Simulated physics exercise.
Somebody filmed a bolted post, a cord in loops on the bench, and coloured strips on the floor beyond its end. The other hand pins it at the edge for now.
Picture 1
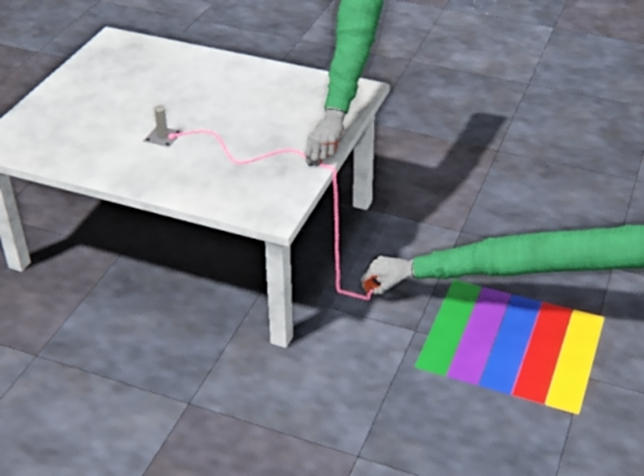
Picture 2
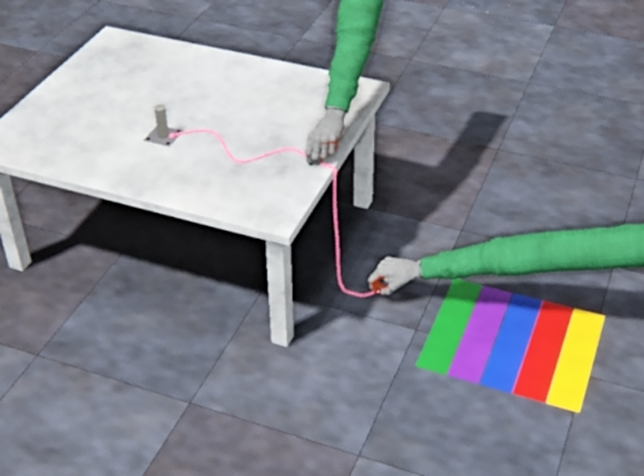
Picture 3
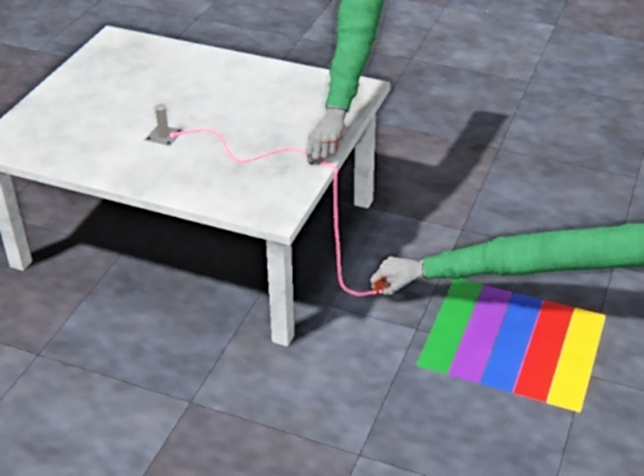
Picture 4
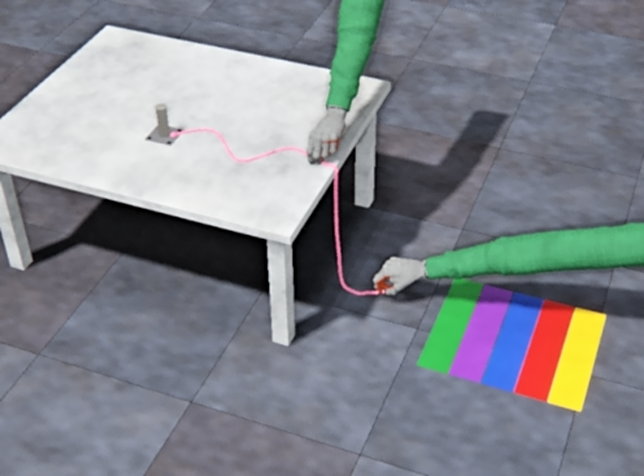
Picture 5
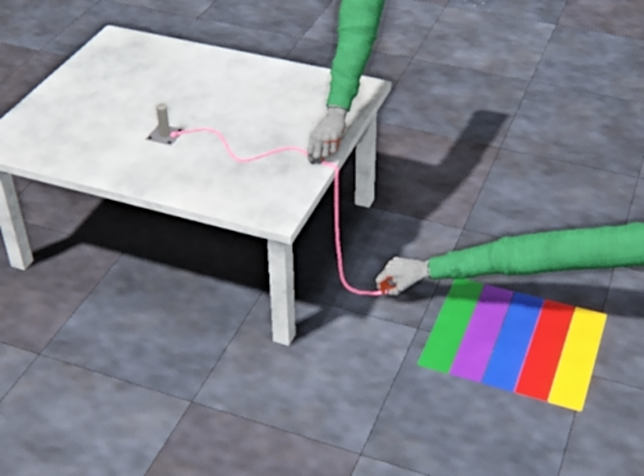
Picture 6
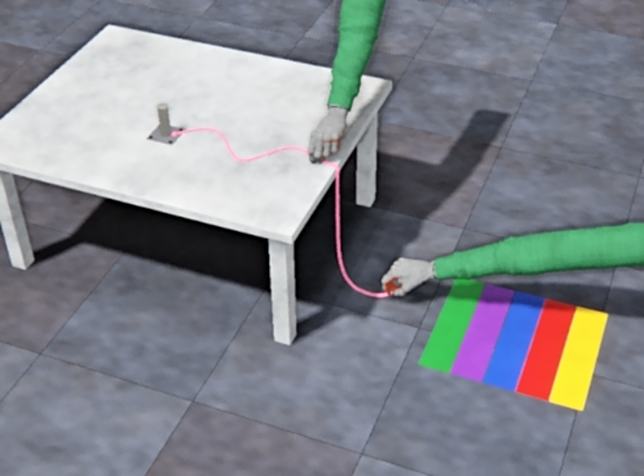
We see one green-sleeved hand pressing a pink cord at the edge of a white table while another, below, holds its hanging end and draws it slightly right, near green, purple, blue, red and yellow strips on the floor.
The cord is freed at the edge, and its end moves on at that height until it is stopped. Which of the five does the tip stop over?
It halts on the blue strip.
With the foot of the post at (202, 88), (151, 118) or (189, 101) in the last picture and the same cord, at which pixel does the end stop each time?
About (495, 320), (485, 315) and (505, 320).
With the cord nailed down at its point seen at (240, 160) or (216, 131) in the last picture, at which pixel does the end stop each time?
In that order: (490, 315) and (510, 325).
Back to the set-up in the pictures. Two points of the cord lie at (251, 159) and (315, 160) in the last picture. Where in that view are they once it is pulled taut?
They go to (278, 156) and to (348, 182).
A little later, end near (452, 308); over green.
Next, end near (494, 319); over purple.
When it is tight, end near (519, 325); over blue. Over blue.
